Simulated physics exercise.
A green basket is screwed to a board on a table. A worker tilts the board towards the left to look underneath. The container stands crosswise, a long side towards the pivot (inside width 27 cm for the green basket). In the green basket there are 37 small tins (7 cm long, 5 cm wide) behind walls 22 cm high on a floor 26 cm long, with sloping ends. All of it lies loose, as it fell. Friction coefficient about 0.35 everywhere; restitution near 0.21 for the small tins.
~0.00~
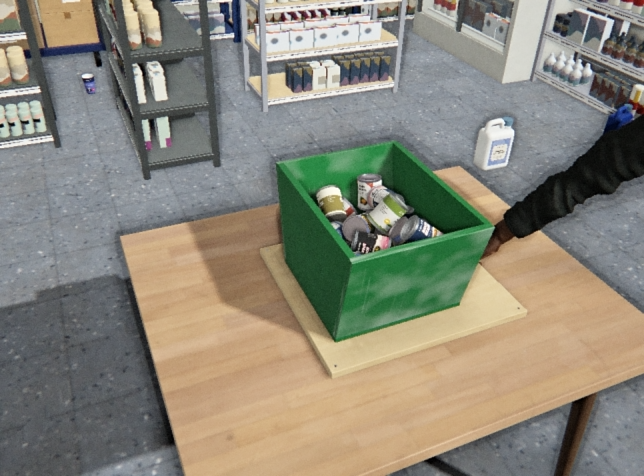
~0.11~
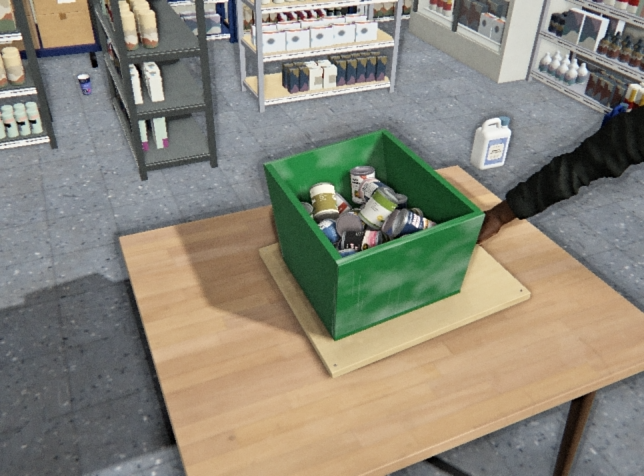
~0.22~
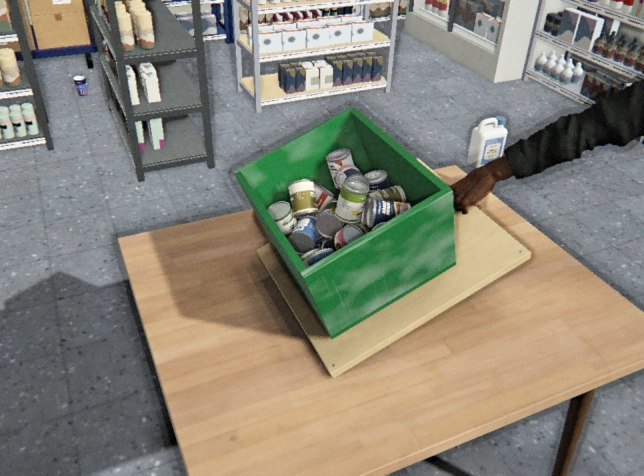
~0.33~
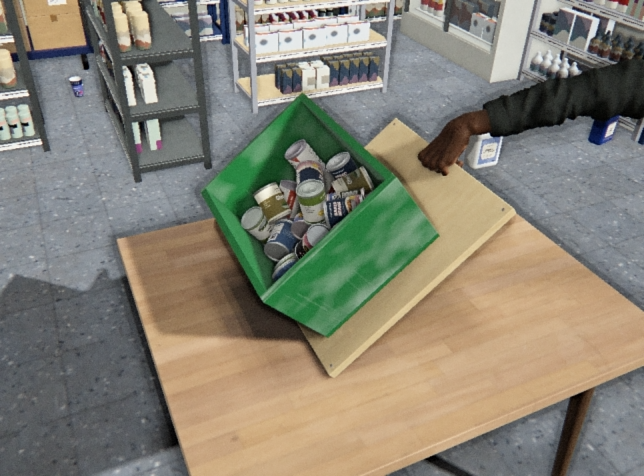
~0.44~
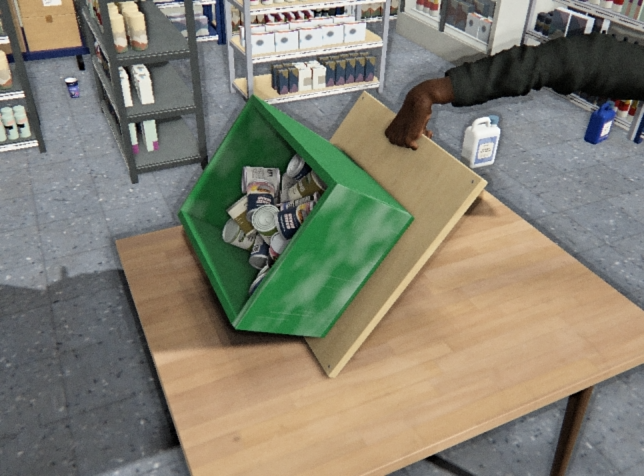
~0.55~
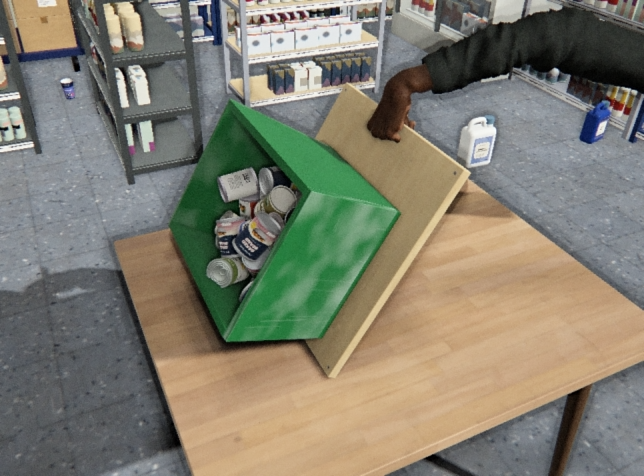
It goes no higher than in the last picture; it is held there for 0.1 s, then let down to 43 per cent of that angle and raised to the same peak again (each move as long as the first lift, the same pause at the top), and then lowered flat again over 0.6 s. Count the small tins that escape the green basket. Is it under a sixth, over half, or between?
Out of the green basket go fewer than one in six of the small tins.
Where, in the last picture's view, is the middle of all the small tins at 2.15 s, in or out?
At about (316, 233).
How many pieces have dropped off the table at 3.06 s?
Some 1 pieces.
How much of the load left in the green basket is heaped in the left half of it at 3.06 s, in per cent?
Roughly 60 in a hundred.
After 0.95 s, tilt 40°; the green basket is down by 1 of 37.
After 1.45 s, tilt 40°; the green basket is down by 1 of 37.
After 2.15 s, tilt 29°; the green basket is down by 1 of 37.
Final count (at 3.06 s), the green basket is down by 1 of 37. Asked share, 1 of 37, 3 per cent.
